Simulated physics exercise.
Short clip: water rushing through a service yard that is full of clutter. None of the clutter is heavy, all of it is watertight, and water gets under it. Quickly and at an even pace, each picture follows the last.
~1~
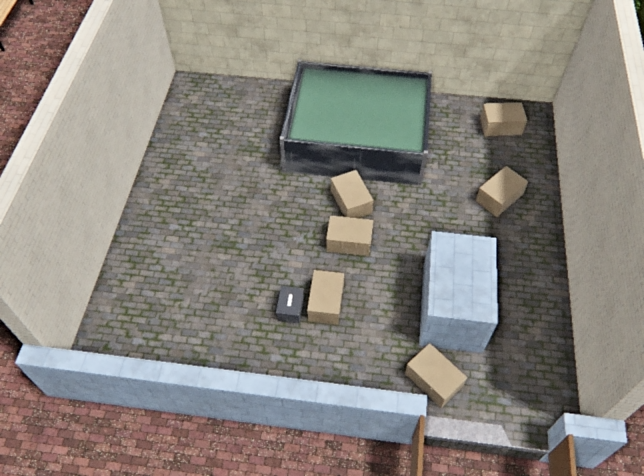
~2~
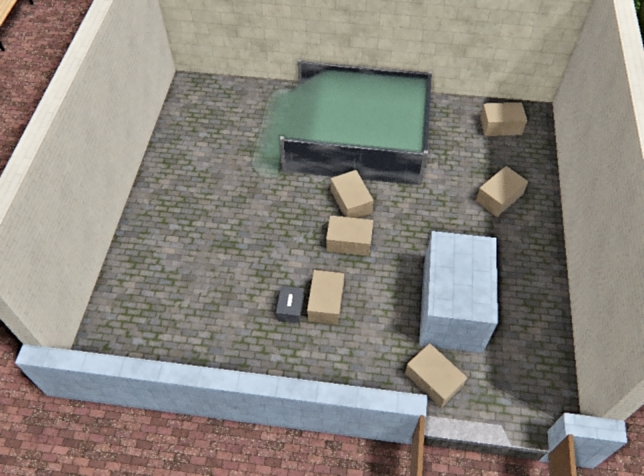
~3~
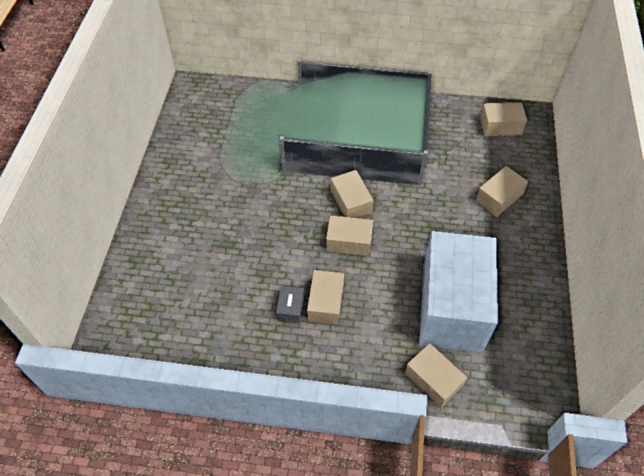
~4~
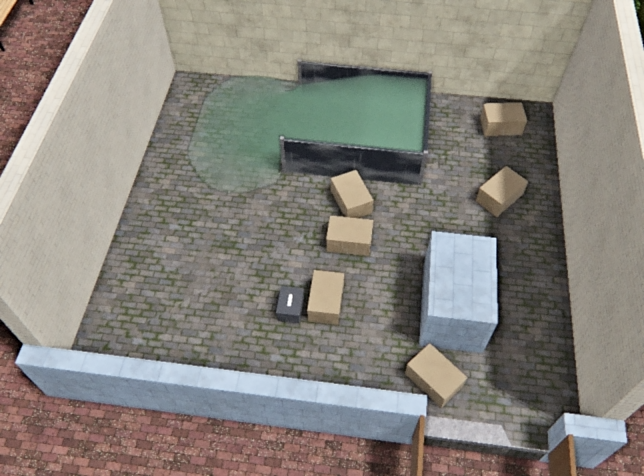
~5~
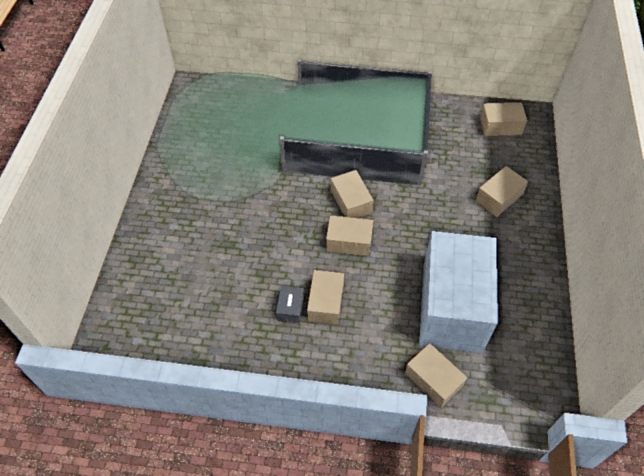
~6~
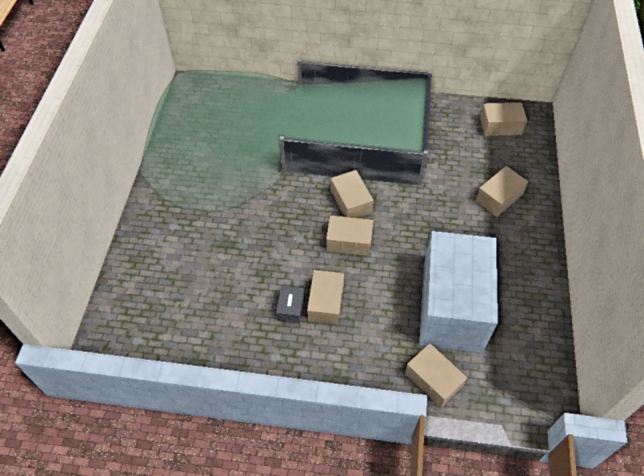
Green water poured out of the open left side of a dark-walled tank and spread across the paved yard to the left wall, while the scattered tan boxes and the small dark box stayed still.
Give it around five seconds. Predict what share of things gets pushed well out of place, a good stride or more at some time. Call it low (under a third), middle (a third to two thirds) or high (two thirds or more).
Low.
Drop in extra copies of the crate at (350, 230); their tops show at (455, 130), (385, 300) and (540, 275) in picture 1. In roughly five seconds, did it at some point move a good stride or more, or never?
Copy one: Barely shifts; copy two: Barely shifts; copy three: Barely shifts.
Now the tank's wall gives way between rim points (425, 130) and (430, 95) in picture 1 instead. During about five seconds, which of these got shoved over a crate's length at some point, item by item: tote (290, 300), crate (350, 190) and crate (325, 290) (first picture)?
Object by object: Short of it, short of it, short of it.
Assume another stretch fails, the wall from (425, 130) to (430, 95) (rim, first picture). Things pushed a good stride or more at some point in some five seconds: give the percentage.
About 30 per cent.
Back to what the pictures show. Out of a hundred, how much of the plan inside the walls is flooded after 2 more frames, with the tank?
I'd estimate around 30 percent.
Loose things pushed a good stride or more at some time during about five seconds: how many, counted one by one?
Counting them up gives 1.
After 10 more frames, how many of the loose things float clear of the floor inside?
Well, I'd say 0.
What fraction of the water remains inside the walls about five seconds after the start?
Close to 100 per cent, I think.
A moment on, 0 of 7 are well off their spots; 0 afloat.
Next, 0 of 7 are well off their spots; 0 afloat.
Later, 0 of 7 are well off their spots; 0 afloat.
In the end, 1 of 7 are well off their spots, and 1 have been at some point; 1 afloat.
